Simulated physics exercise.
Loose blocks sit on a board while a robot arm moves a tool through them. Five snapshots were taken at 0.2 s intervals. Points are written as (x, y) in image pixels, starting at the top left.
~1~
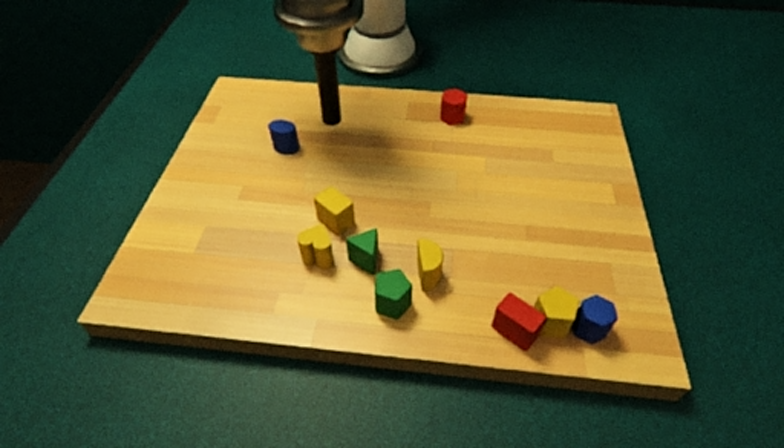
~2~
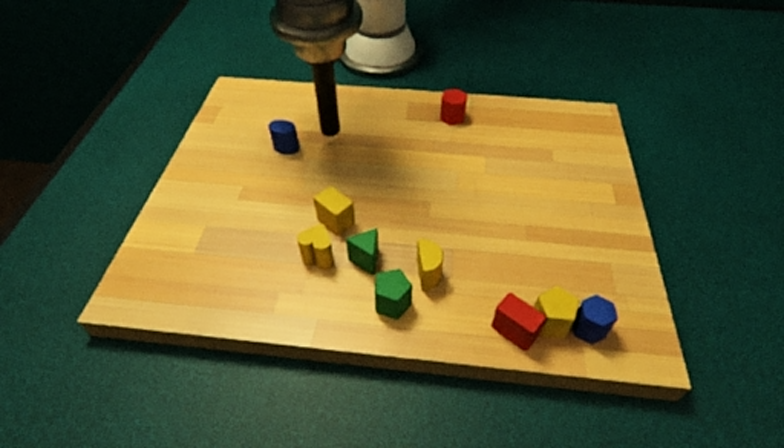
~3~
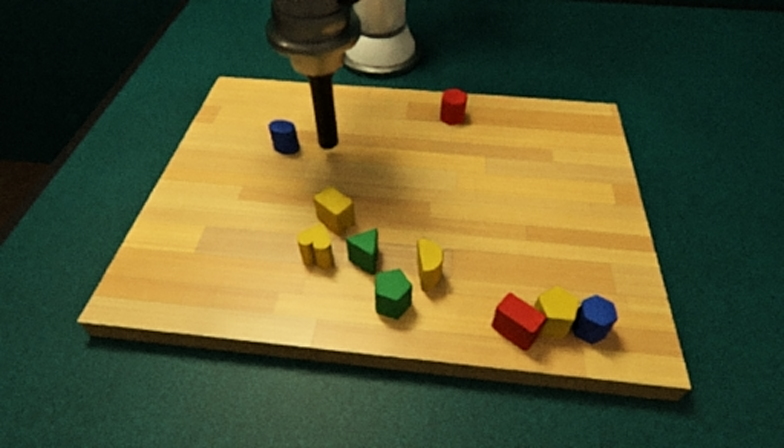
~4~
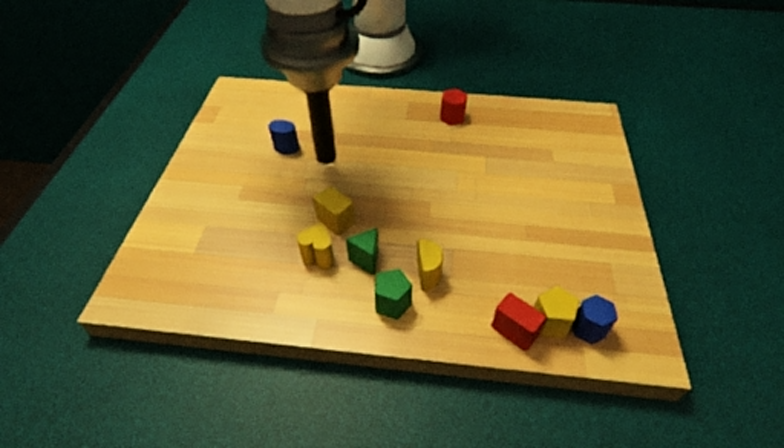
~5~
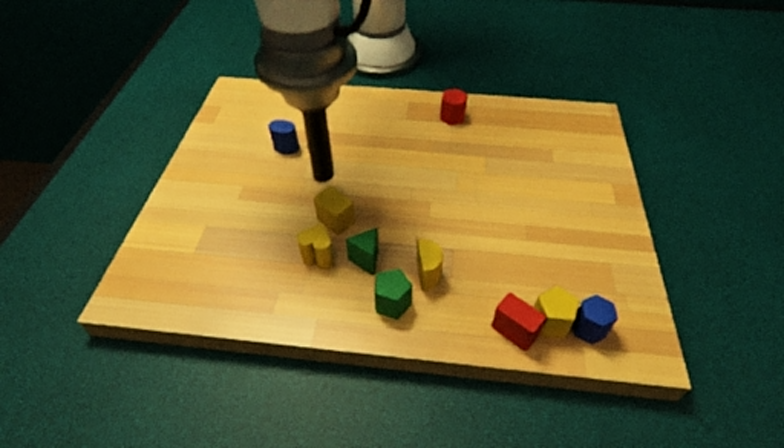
We see colored blocks scattered on a wooden board as a robot arm moves its dark rod steadily toward the viewer and slightly left, nearing a yellow block behind the green ones, while all the blocks stay still.
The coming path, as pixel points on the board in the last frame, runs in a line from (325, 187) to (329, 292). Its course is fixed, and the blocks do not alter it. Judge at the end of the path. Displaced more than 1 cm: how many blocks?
Expect three or more.
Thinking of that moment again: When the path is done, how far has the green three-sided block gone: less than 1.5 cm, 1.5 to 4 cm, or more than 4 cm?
It shifts by 1.5 to 4 cm.
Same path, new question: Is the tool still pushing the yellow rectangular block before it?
No, it doesn't check out.
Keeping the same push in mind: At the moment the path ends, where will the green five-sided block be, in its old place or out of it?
By the last moment of the path, the green five-sided block has stayed put.
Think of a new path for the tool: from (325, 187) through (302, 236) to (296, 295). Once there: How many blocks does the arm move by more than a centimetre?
That makes 1 block.
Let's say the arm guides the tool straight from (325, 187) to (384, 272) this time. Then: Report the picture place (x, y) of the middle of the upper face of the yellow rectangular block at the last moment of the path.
By then it is at (344, 247).
On the path given first. One third of the way, tool (325, 208); yellow rectangular block (339, 216).
Two thirds of the way, tool (326, 243); yellow heart block (307, 252), turned 35° clockwise; yellow rectangular block (352, 242), turned 30° anticlockwise; green three-sided block (381, 248), turned 50° anticlockwise.
At the end, tool (327, 282); yellow heart block (298, 268), turned 110° clockwise; yellow rectangular block (357, 250), turned 50° anticlockwise; green three-sided block (387, 249), turned 70° anticlockwise; green five-sided block not moved.
